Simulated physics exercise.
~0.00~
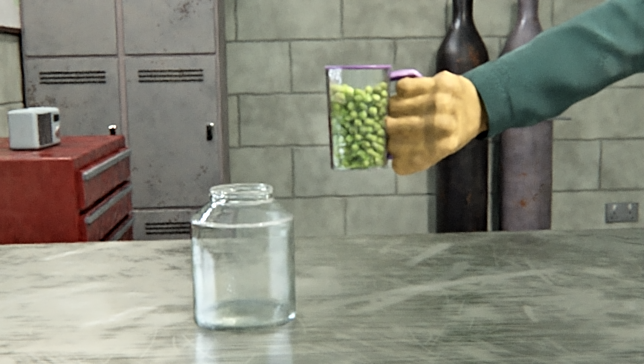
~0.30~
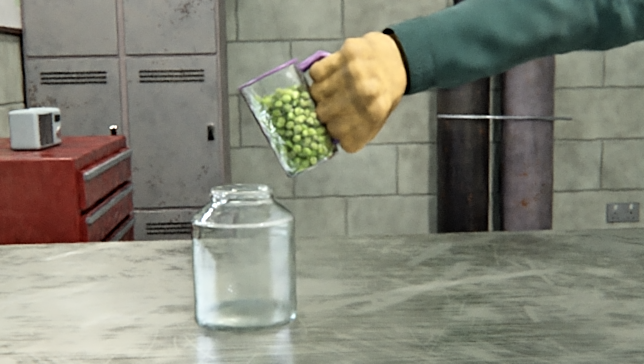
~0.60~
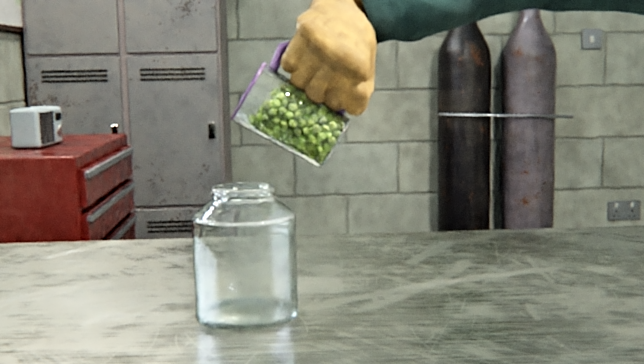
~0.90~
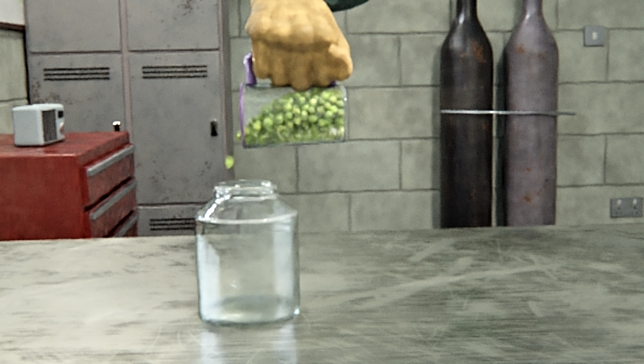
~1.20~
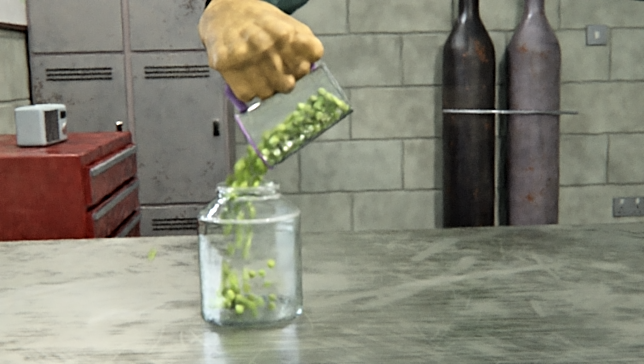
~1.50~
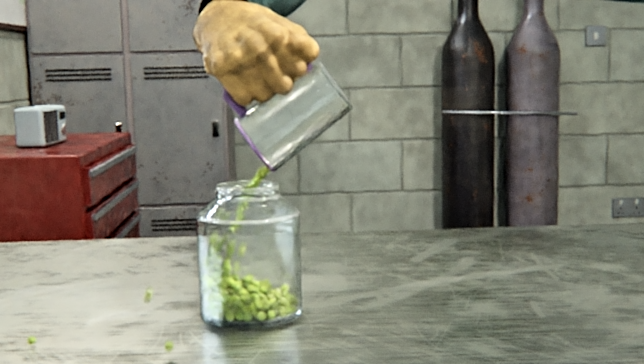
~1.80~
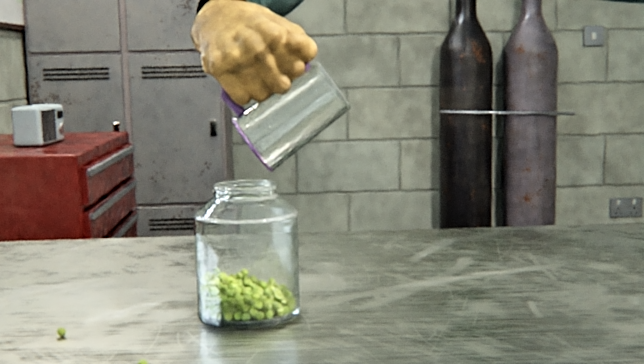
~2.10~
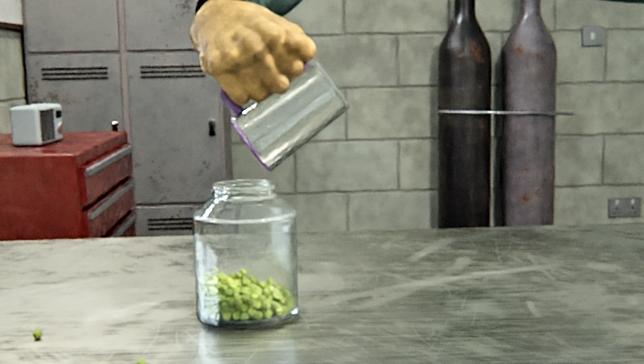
At first, a tan-gloved hand in a teal sleeve holds a clear, purple-rimmed cup of green peas upright, above and to the right of an empty glass jar on a worn table. The hand moves left and begins tipping the cup toward the jar. As the cup reaches its side, the first peas slip over the rim. It tilts further until its mouth points down, and the peas stream into the jar while a few strays bounce across the table to the left. Finally, the emptied cup stays tilted above the jar, where nearly all the peas lie heaped at the bottom.
